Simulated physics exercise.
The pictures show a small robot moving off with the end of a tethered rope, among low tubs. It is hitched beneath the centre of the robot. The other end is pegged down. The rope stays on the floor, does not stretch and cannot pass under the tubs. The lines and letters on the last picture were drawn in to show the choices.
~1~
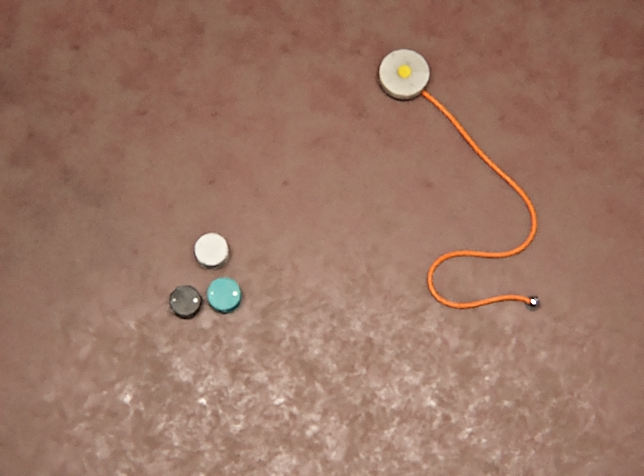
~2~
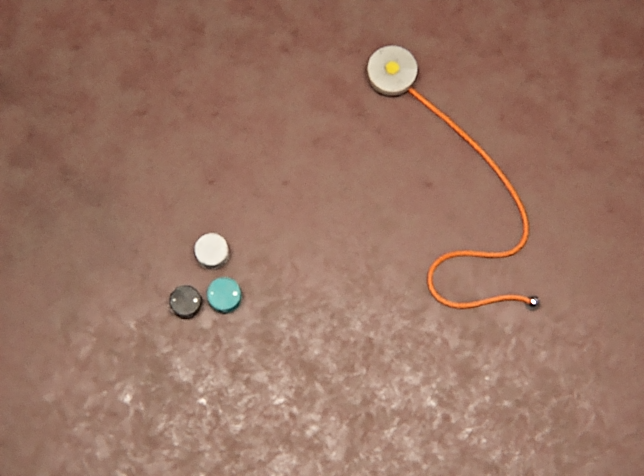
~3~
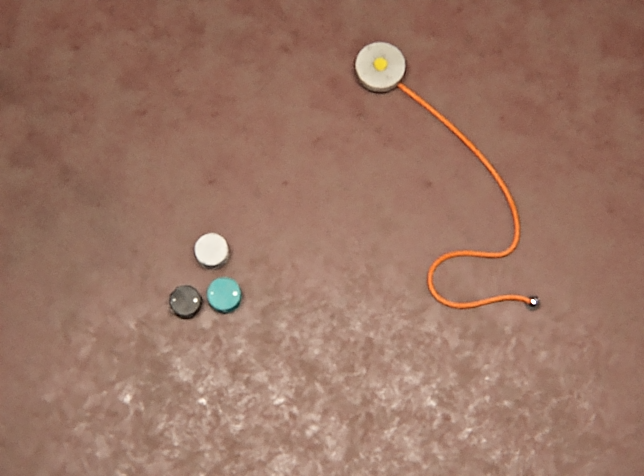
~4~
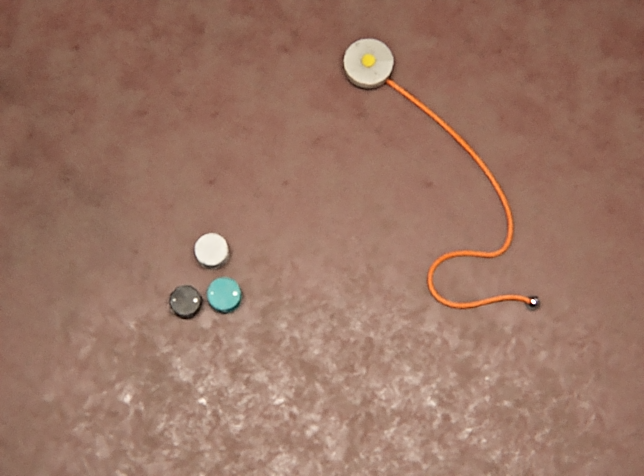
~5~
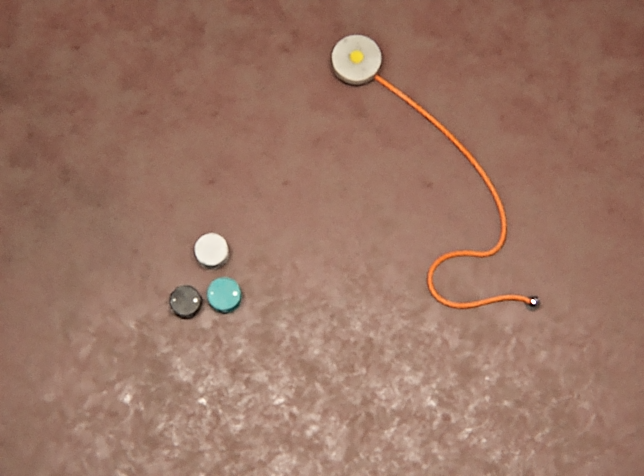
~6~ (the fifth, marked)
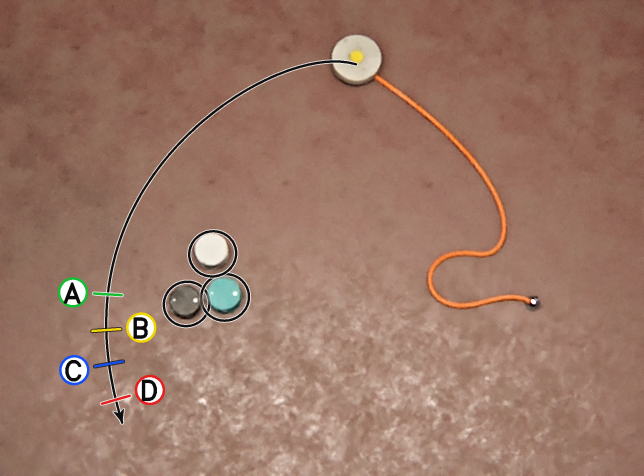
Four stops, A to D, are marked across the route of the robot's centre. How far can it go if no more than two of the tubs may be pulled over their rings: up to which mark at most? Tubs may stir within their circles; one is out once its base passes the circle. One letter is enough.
Up to mark C.
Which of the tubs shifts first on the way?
White.
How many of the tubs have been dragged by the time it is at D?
Three.
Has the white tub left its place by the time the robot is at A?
No.
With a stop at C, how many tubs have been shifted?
By then, two.
On the copy, A at (108, 294); B at (106, 330); C at (109, 364); D at (116, 400); the route from (356, 64) via (149, 181) to (122, 423).
On C. First, robot (215, 108).
Then, robot (122, 228).
Finally, robot (107, 362); turquoise tub (227, 306); white tub (217, 275); two over the rings.
By contrast, A is within the limit but short; B is within the limit but short; D has three over the rings.
